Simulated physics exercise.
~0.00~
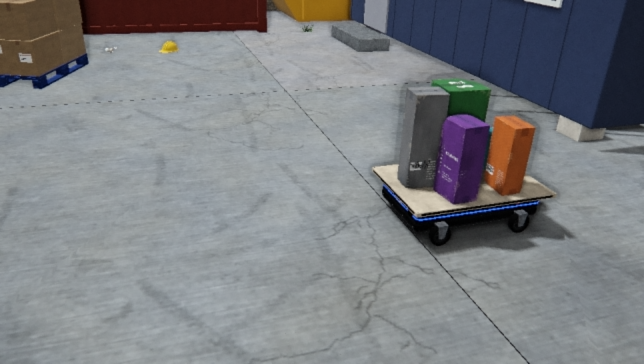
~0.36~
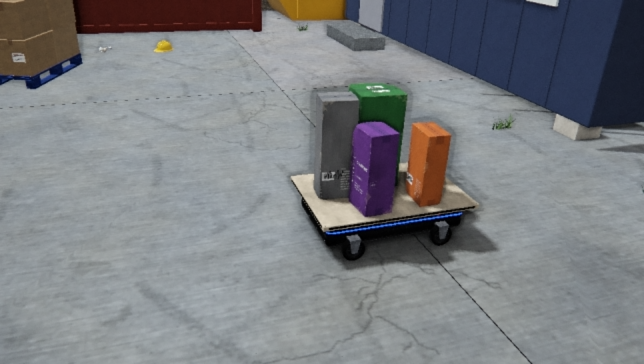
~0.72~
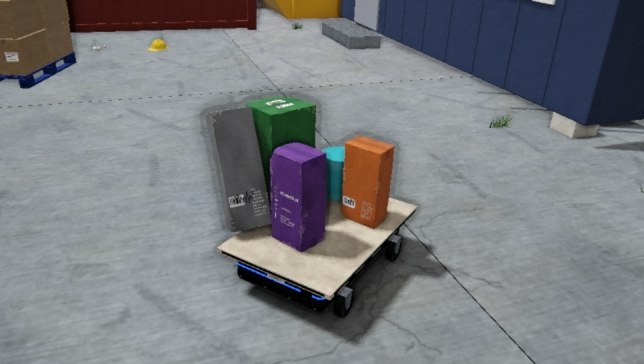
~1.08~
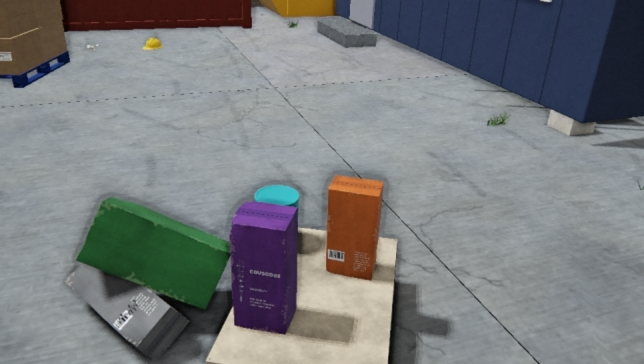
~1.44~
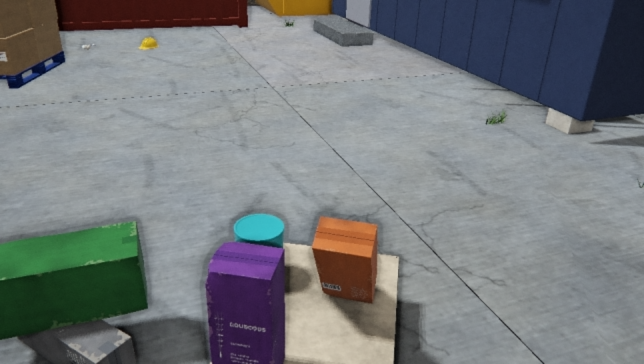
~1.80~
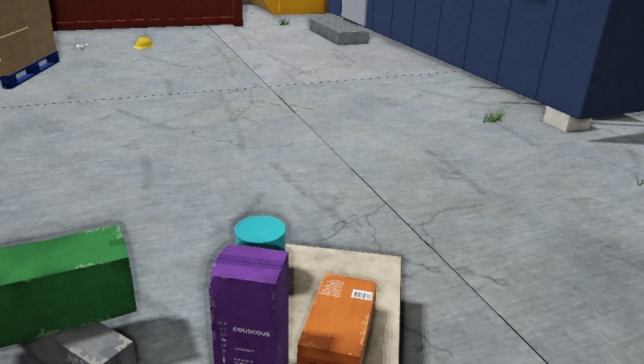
At the start, a low wheeled cart carries upright grey, green, purple and orange boxes across a cracked concrete yard, moving leftward and nearer. As it swings round in a turn, a turquoise pail comes into view behind the purple box, and the grey box leans toward the left edge. The grey and green boxes then topple off that side. The cart comes still closer, with the orange box beginning to tip while the purple box and pail stay upright. Finally, the orange box lies on the deck beside them, and the green and grey boxes rest on their sides on the ground.
